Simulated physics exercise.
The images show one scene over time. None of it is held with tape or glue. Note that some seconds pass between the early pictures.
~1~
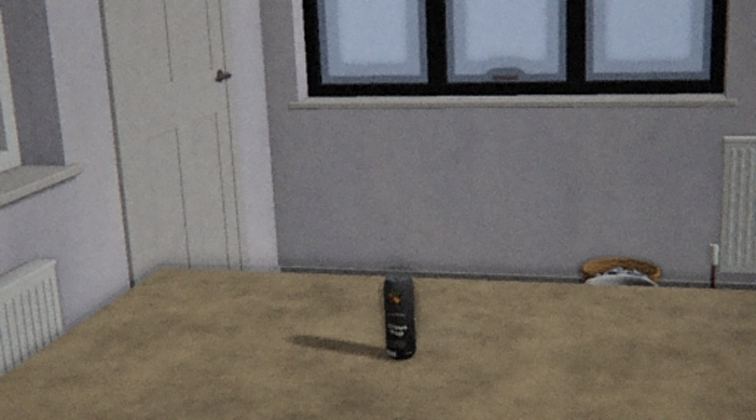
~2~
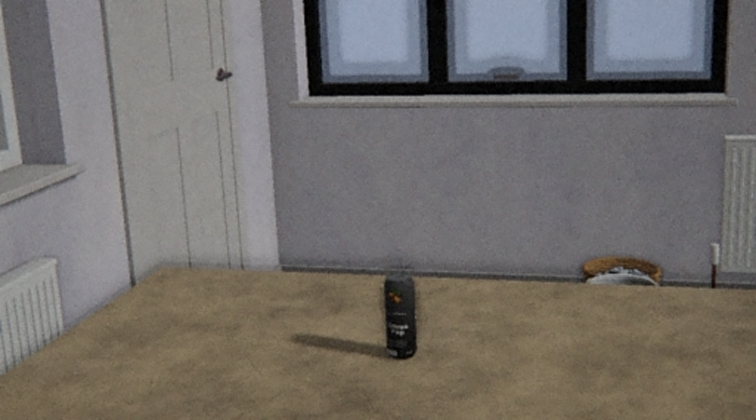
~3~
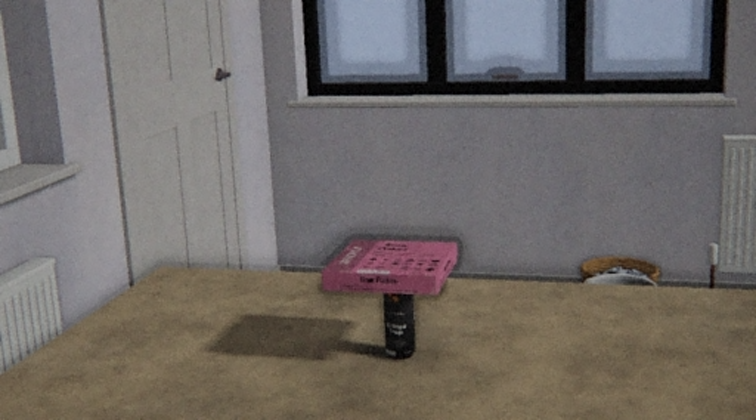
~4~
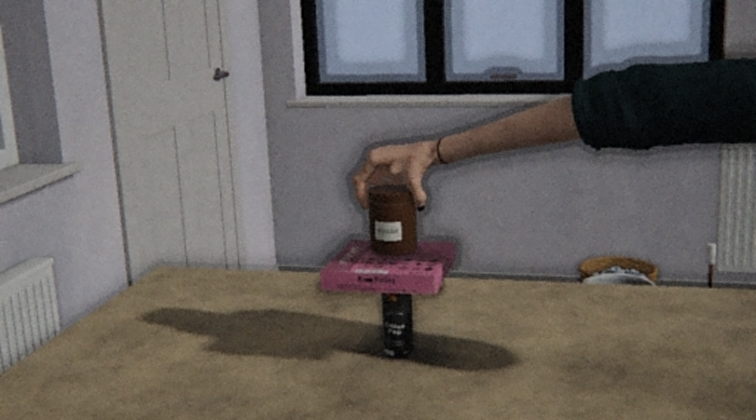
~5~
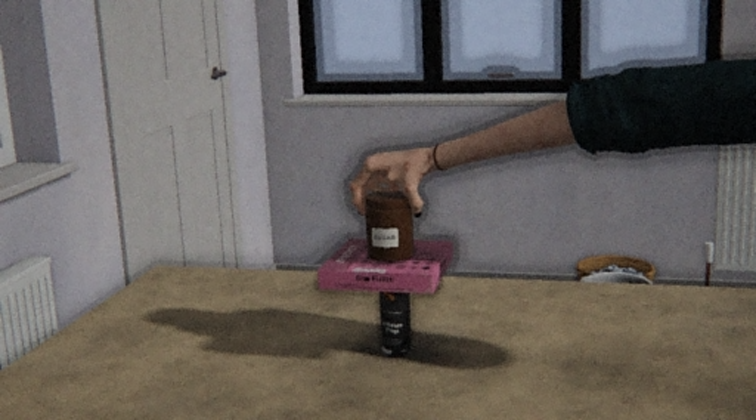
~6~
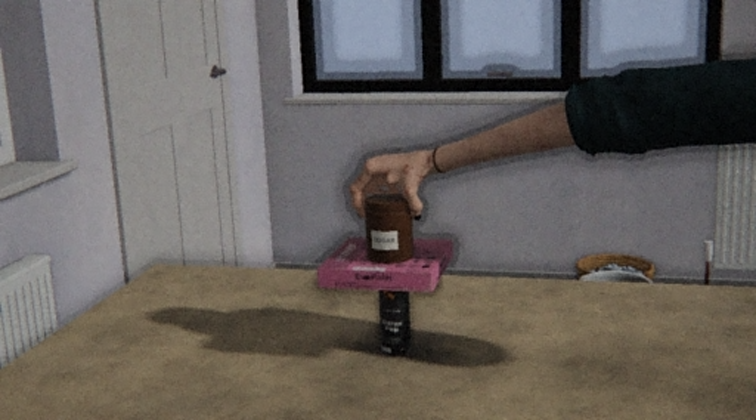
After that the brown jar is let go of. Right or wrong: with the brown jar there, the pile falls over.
Wrong, the pile stays up.
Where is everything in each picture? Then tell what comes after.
The last thing is not in view yet, in the first picture.
The last thing is not in view yet, in the second picture.
The last thing is not in view yet; pink packet (392, 265), in the third picture.
On its way; brown jar (393, 219); pink packet (391, 265), in the fourth picture.
On its way; brown jar (389, 225); pink packet (388, 264), in the fifth picture.
In place under the hand; brown jar (389, 228); pink packet (388, 263), in the sixth picture.
Then, 0.20 s past the last view, nothing moves.
Then, 0.30 s past the last view, brown jar resting near (389, 228).
Finally, all 3 still in place. Final places as the last picture's camera would see them, brown jar near (389, 228). The stack keeps its balance.
